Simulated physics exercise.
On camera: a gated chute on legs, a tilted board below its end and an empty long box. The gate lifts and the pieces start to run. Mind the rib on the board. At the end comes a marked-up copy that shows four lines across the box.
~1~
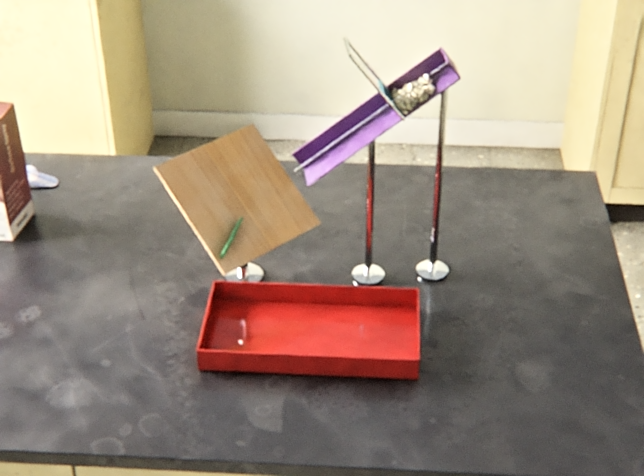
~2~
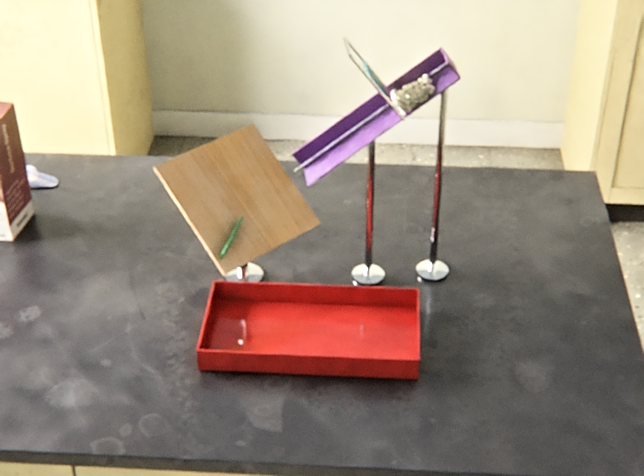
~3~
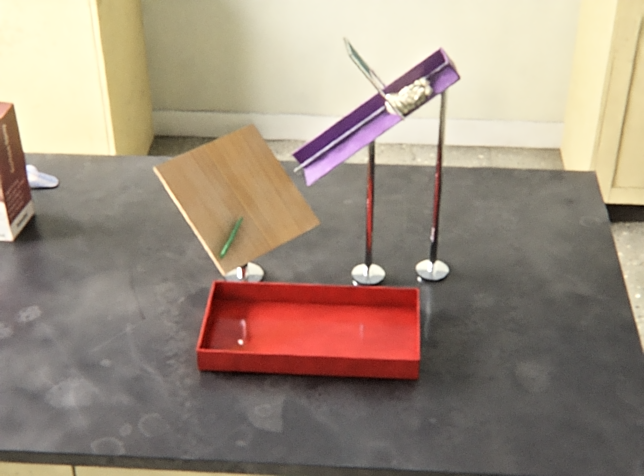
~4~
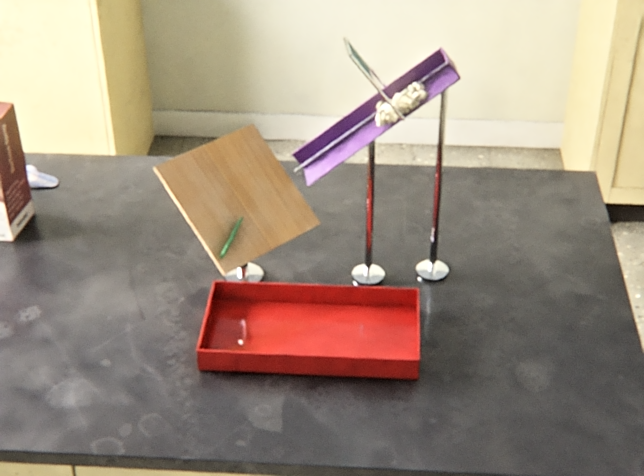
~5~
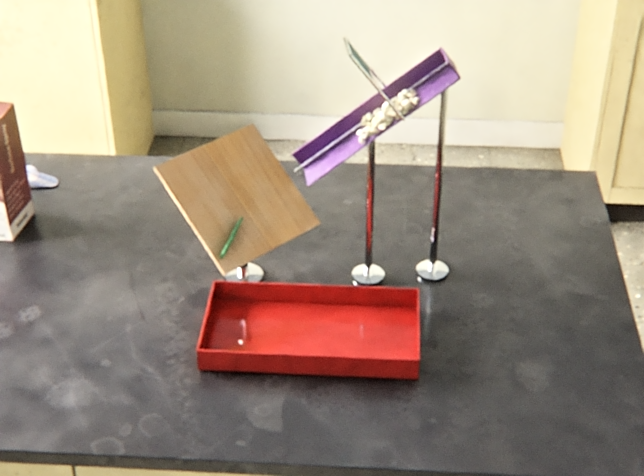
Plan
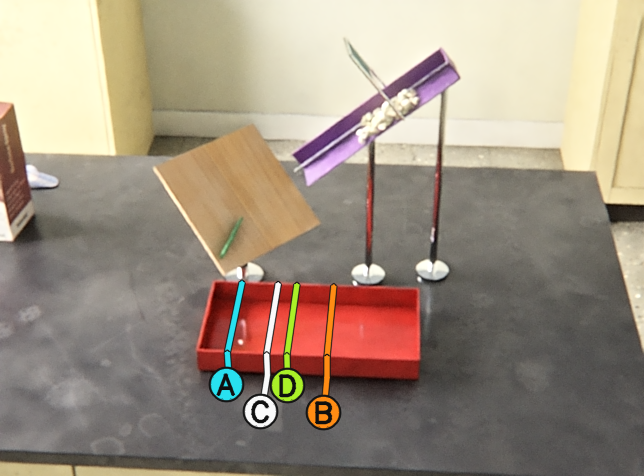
The footage shows a purple chute on metal legs, a tilted wooden board with a small green rib and an empty red box; the chute's gate lifts, and the bunched white beans slide a short way down to the left.
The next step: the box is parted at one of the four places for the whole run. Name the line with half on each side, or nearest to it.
Line C does it best.
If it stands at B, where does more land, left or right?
Left.
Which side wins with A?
More lands on the right.
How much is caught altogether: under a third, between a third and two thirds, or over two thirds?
About that: Over two thirds.
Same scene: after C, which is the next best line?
That is line D.
On the marked copy, line A crosses the front rim at (227, 351); line B crosses the front rim at (327, 356); line C crosses the front rim at (266, 353); line D crosses the front rim at (287, 354).
For line A, of what is caught, only a few on the left of the divider, all but a few on the right.
For line B, of what is caught, the whole lot on the left of the divider, none at all on the right.
For line C, of what is caught, close to half on the left of the divider, close to half on the right.
For line D, of what is caught, the bulk on the left of the divider, a small share on the right.
